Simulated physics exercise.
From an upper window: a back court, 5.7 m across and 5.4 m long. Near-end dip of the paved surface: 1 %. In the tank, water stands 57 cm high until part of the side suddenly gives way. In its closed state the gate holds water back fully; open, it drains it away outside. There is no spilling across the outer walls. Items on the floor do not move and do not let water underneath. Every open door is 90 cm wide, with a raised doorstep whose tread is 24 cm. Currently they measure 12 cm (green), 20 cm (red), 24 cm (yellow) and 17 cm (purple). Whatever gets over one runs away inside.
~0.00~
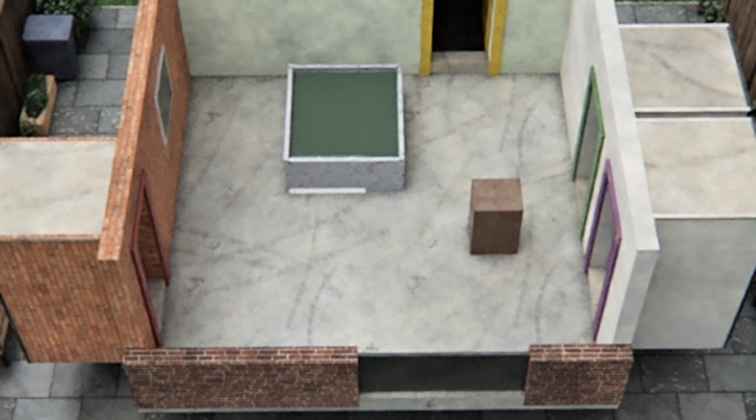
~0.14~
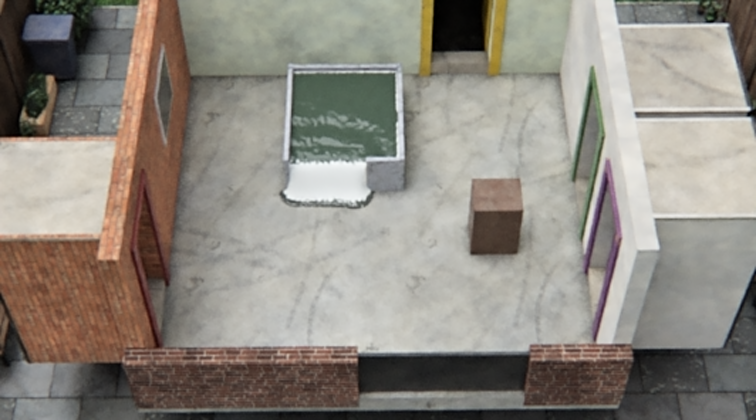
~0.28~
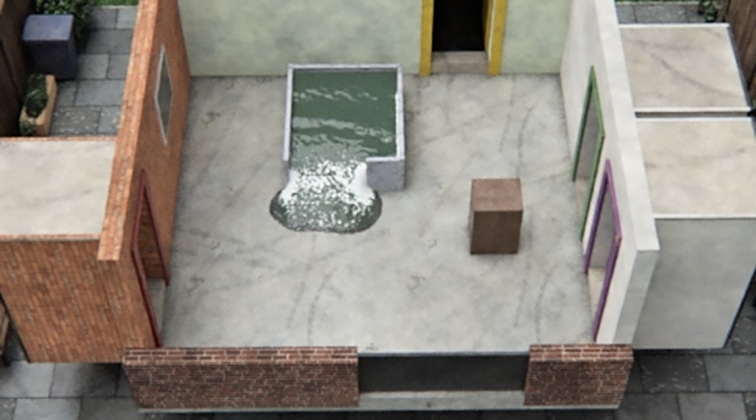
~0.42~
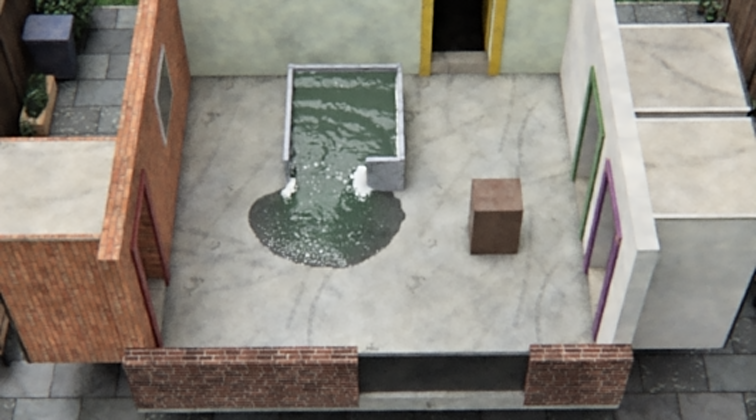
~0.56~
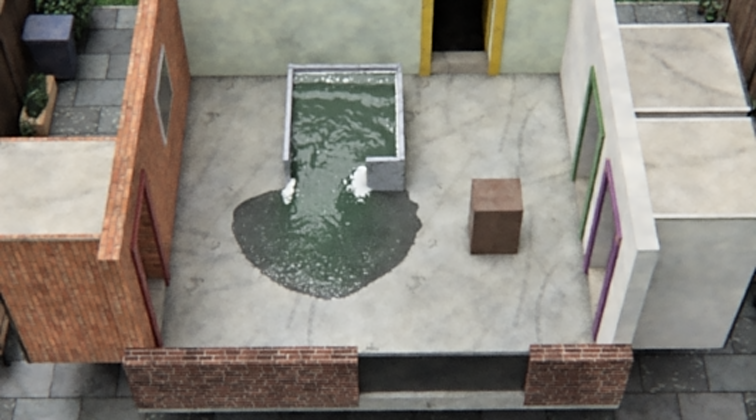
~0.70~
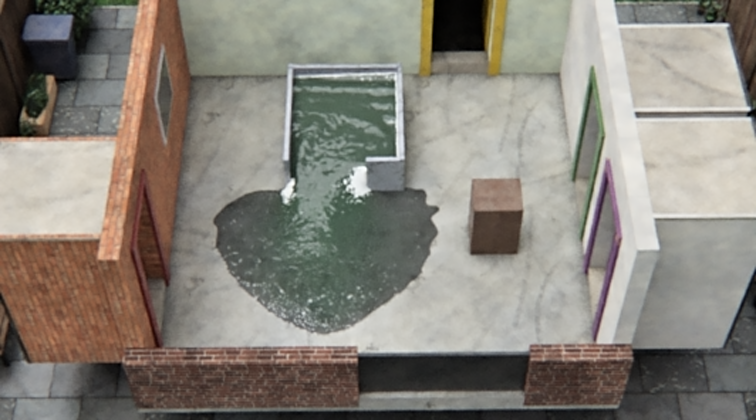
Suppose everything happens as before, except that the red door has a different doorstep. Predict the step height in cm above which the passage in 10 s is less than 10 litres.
About 15 cm of height.
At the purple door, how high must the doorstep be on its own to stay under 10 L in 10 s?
Purple - roughly 10.0 cm.
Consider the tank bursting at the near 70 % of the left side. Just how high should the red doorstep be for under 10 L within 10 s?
Estimate: Near 9.0 cm.
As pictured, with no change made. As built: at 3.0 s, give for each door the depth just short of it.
Green door 0 cm, red door 20 cm, yellow door 0 cm, purple door 2 cm.
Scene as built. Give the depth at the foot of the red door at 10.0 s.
Some 6.0 cm.
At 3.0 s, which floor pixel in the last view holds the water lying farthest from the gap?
Around pixel (593, 379).
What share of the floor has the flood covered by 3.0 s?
Close to 45 per cent of it is wet.
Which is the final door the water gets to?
Coming last is the yellow one.
After 1.4 s water covers 35 % of the floor, deepest (30 cm) near (317, 193); it has not reached the red door.
After 3.0 s water covers 45 % of the floor, deepest (26 cm) near (255, 382); 20 cm at the red door, 1 litre in over its 20 cm doorstep.
After 10.0 s water covers 95 % of the floor, deepest (10 cm) near (424, 381); 6 cm at the red door, 2 litres in over its 20 cm doorstep.
At the red door as built, the water arrived by 1.6 s and peaked near 20 cm at 3.0 s.
Run again over the same 10 s with other heights there, 13 litres in over 14 cm, 3 litres over 19 cm. The limit of 10 litres is kept from about 15 cm up.
